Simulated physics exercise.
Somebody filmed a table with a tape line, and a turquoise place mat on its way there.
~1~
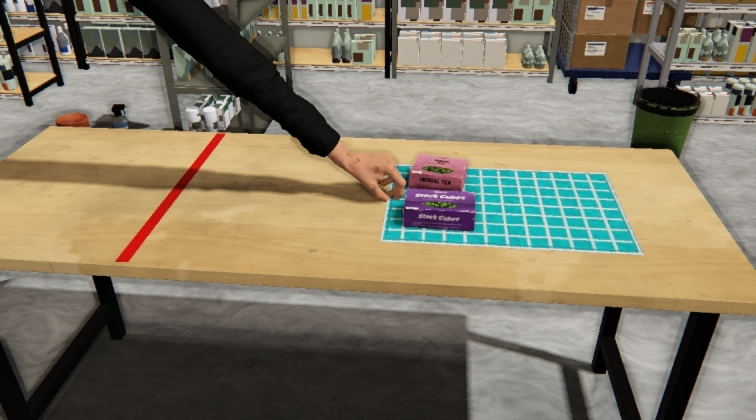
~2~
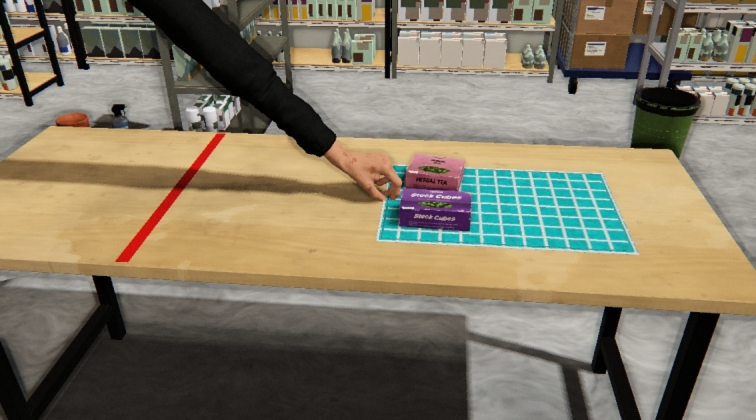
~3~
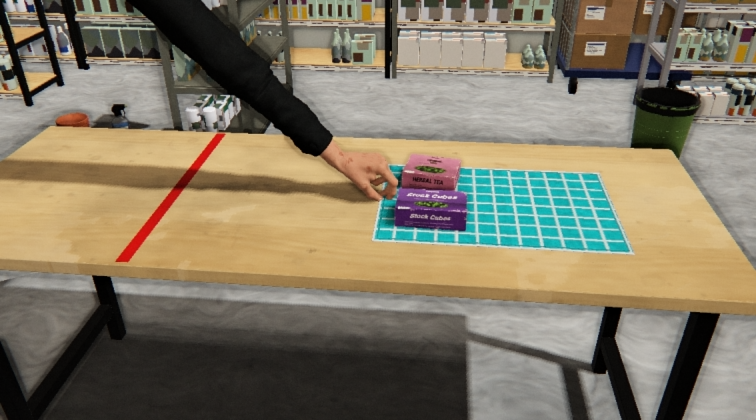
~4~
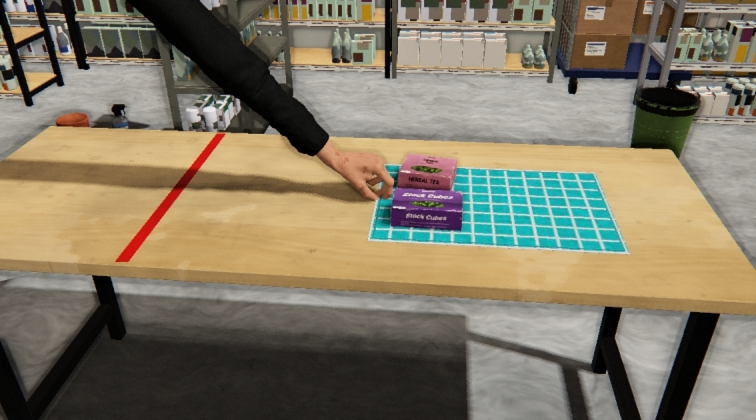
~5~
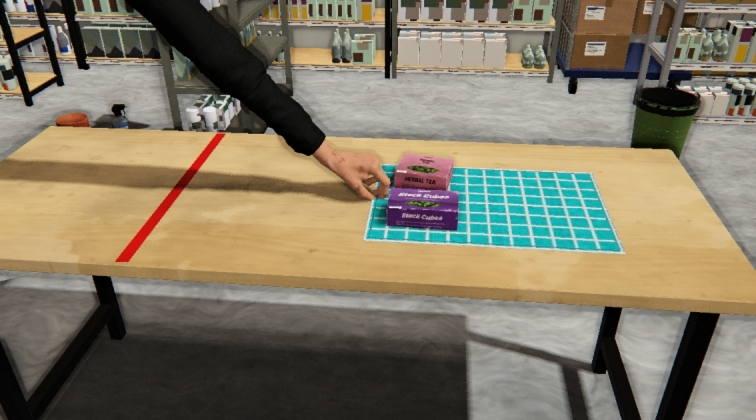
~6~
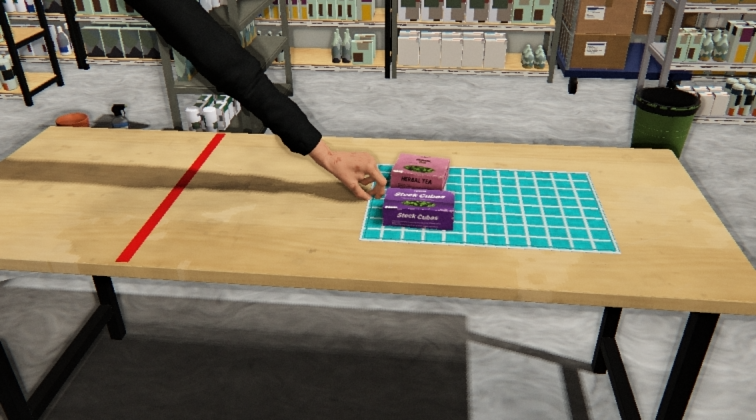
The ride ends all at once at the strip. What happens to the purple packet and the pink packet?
The purple packet remains aboard, the pink packet keeps its seat.
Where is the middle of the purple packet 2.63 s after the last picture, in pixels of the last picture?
By then it is at (216, 199).
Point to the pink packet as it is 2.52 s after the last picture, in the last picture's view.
By then it is at (239, 165).
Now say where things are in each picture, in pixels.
The first picture shows place mat end (380, 241); purple packet (440, 200); pink packet (440, 165); tape (132, 247).
The second picture shows place mat end (376, 241), far hem (639, 255); pink packet (436, 165).
The third picture shows place mat end (372, 241); purple packet (432, 199).
The fourth picture shows place mat end (368, 241), far hem (630, 255); pink packet (428, 165).
The fifth picture shows place mat end (364, 240); purple packet (424, 199).
The sixth picture shows place mat end (359, 240), far hem (621, 254); purple packet (420, 199); pink packet (421, 165); tape (132, 247).
Then, 2.52 s on from there, hem at the tape; purple packet on the cloth near (219, 199); pink packet on the cloth near (240, 165).
Then, 2.63 s on from there, hem at the tape; purple packet on the cloth near (216, 199); pink packet on the cloth near (236, 165).
In the end, hem at the tape; purple packet on the cloth near (216, 199); pink packet on the cloth near (236, 165). The purple packet keeps its seat and the pink packet stays on the cloth.
